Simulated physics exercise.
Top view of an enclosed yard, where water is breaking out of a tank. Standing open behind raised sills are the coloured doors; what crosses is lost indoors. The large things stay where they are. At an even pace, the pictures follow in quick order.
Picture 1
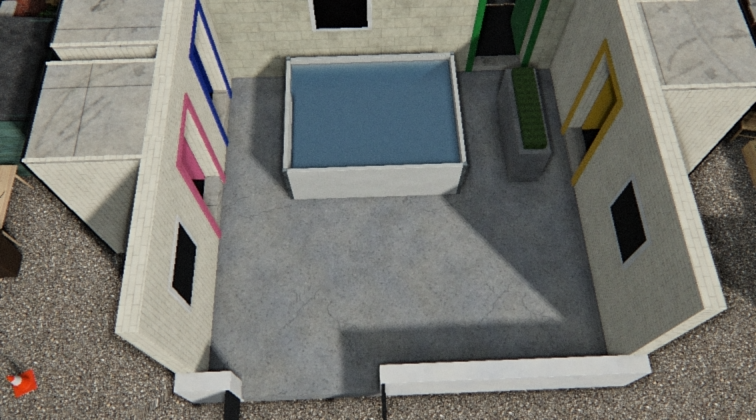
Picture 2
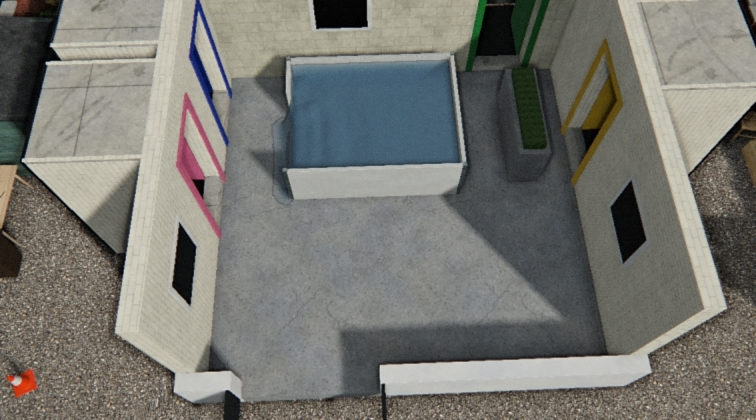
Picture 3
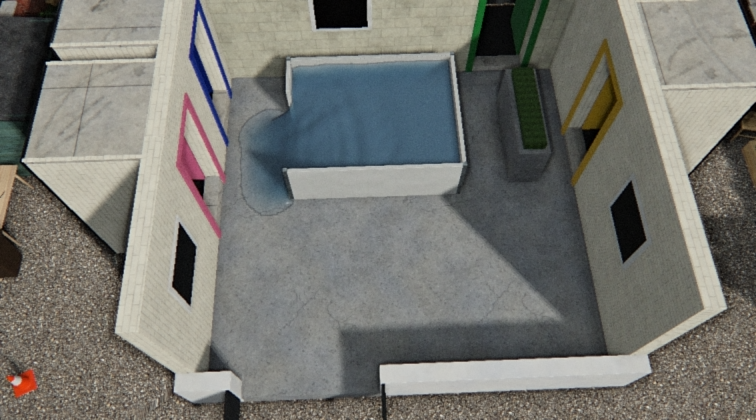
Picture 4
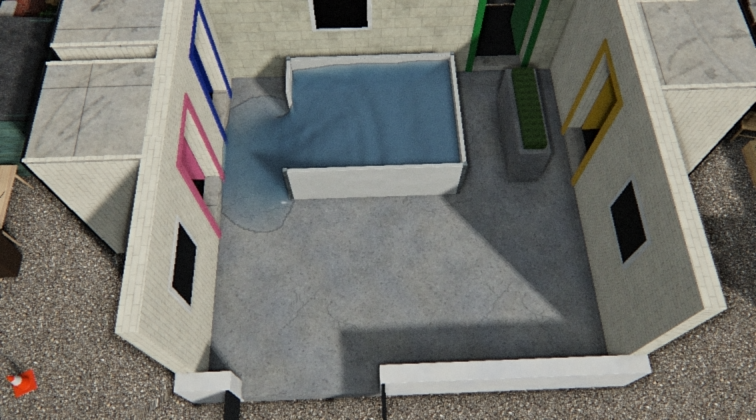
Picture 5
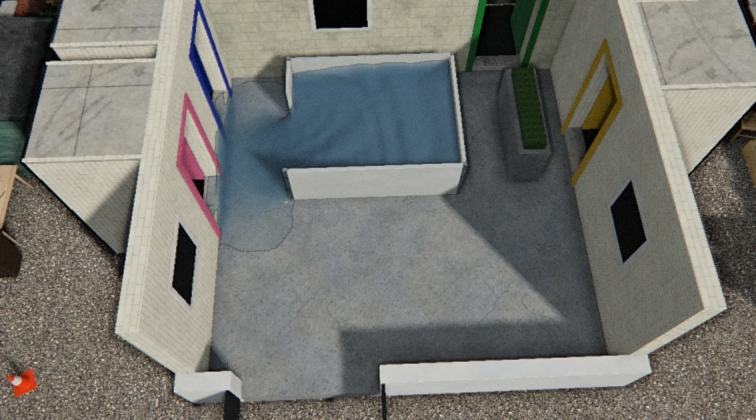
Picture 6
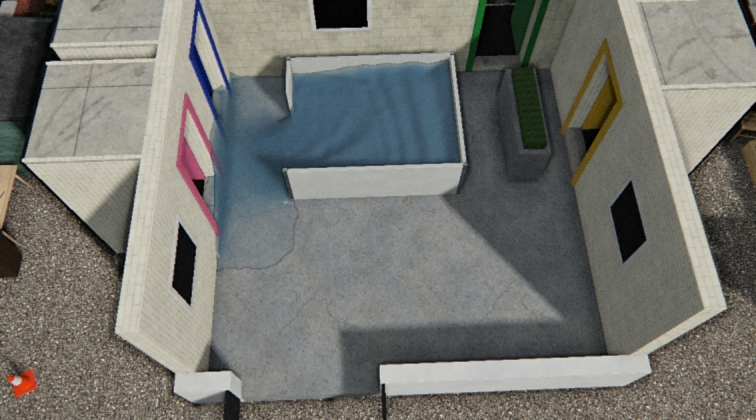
The clip shows a walled yard from above, with coloured doors around an open tank of still water; water then pours out through the tank's left side, reaches the left wall and spreads along it toward the viewer.
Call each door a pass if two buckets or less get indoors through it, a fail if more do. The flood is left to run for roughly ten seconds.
Yellow door: Pass, pink door: Fail, blue door: Fail, green door: Pass.
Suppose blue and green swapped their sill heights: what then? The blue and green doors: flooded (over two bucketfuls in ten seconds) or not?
As I read it, the blue door ends up above while the green door remains below.
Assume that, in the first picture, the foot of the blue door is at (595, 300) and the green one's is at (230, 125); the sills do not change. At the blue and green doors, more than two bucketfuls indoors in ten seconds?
I reckon the blue door is safe, and the green door breaks the limit.
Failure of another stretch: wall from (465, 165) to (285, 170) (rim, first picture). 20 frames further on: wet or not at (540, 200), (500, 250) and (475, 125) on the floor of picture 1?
In turn: Inundated, then inundated, then untouched.
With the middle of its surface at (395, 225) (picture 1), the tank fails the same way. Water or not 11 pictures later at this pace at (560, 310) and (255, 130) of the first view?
In that order: Clear, covered.
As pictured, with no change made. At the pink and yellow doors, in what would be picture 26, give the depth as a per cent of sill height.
The first comes to about 120 percent, the second to about 10 percent.
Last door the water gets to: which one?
That is the yellow one.
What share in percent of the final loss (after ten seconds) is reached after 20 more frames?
My figure is about 45 in a hundred.
A moment on, water covers 25 % of the floor; the yellow door not reached, the pink door over two buckets in, the blue door over two buckets in, the green door not reached.
Next, water covers 40 % of the floor; the yellow door not reached, the pink door far over two buckets in, the blue door far over two buckets in, the green door not reached.
Then, water covers 55 % of the floor; the yellow door wet at the sill, nothing in, the pink door far over two buckets in, the blue door far over two buckets in, the green door wet at the sill, nothing in.
Later, water covers 75 % of the floor; the yellow door wet at the sill, nothing in, the pink door far over two buckets in, the blue door far over two buckets in, the green door under two buckets in.
In the end, water covers 95 % of the floor; the yellow door wet at the sill, nothing in, the pink door far over two buckets in, the blue door far over two buckets in, the green door under two buckets in.
